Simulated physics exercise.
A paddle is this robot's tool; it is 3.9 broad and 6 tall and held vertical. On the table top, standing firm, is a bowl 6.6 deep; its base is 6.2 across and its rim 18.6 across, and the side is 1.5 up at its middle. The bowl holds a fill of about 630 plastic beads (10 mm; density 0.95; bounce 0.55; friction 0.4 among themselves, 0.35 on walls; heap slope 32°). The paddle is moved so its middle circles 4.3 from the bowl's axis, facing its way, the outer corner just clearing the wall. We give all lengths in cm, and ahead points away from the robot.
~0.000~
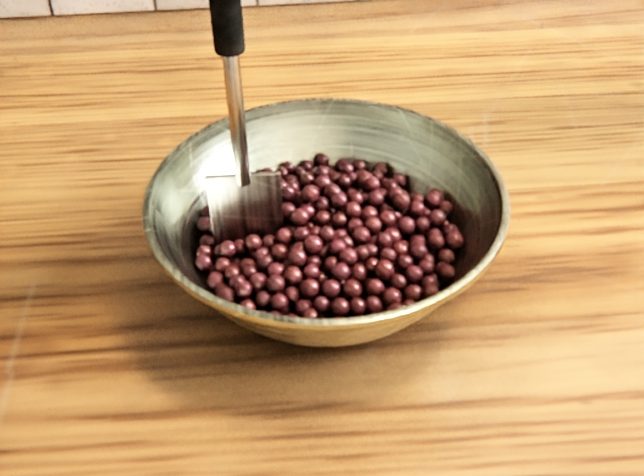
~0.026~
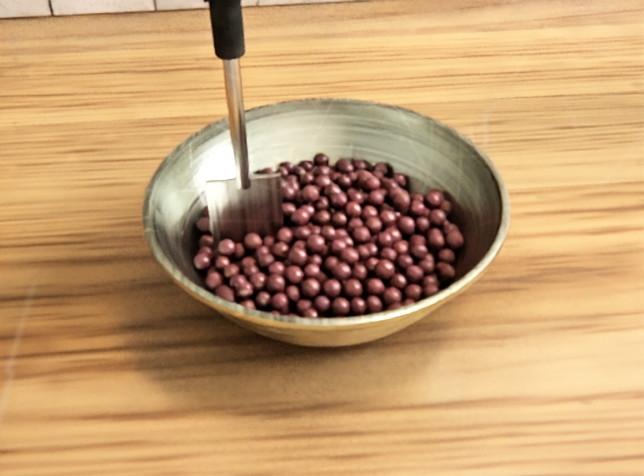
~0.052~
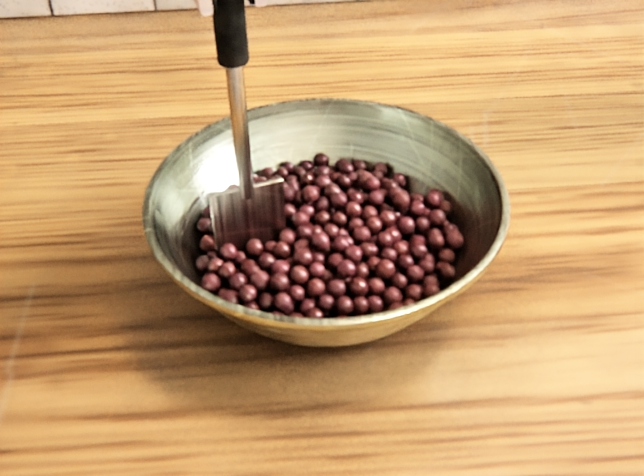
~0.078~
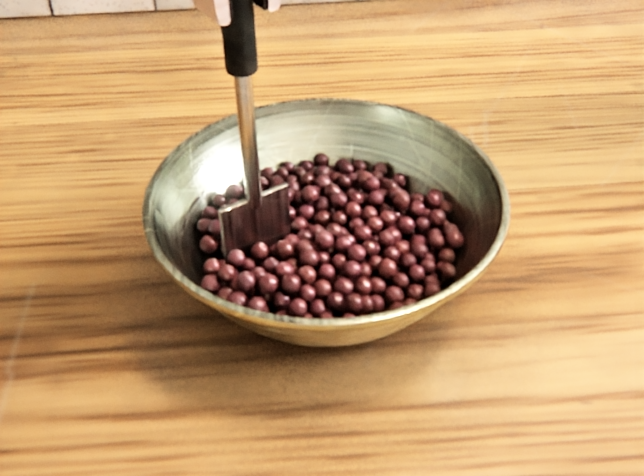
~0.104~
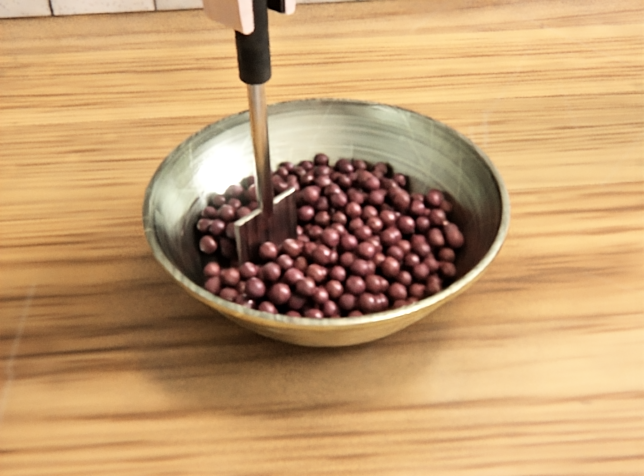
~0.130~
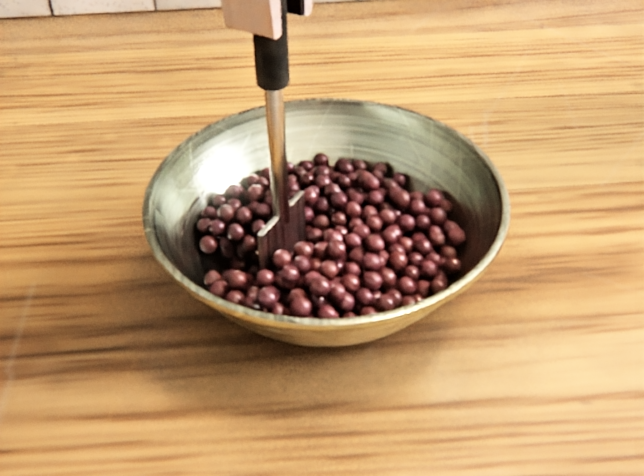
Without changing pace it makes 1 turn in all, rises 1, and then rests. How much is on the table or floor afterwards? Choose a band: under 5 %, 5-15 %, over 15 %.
Band: 5-15 %.
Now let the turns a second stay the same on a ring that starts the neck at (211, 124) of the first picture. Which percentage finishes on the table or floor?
Table or floor share: Near 5 %.
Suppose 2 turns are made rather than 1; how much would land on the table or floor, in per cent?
15 %.
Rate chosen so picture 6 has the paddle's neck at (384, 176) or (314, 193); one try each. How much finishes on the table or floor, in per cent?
Around 35 and 20 per cent respectively.
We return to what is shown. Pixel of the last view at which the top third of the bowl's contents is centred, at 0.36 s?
I'd put its middle near (412, 186).
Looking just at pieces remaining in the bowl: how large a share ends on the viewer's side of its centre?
Close to 60 in a hundred.
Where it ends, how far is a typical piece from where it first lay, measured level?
Near 6 cm.
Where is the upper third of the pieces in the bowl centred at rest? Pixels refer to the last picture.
Centre of top third: Approx. (271, 261).
After 0.36 s, 173° round, highest piece 9 above the table; 618 in the bowl, 2 on the table or floor, 10 in flight or on the tool.
After 0.60 s, 291° round, highest piece 9 above the table; 590 in the bowl, 36 on the table or floor, 4 in flight or on the tool.
After 0.91 s, 0° round, highest piece 6 above the table; 576 in the bowl, 54 on the table or floor.
After 1.61 s, 0° round, highest piece 6 above the table; 576 in the bowl, 54 on the table or floor.
At rest, 576 in the bowl, 54 on the table or floor. That is 9 % on the table or floor.
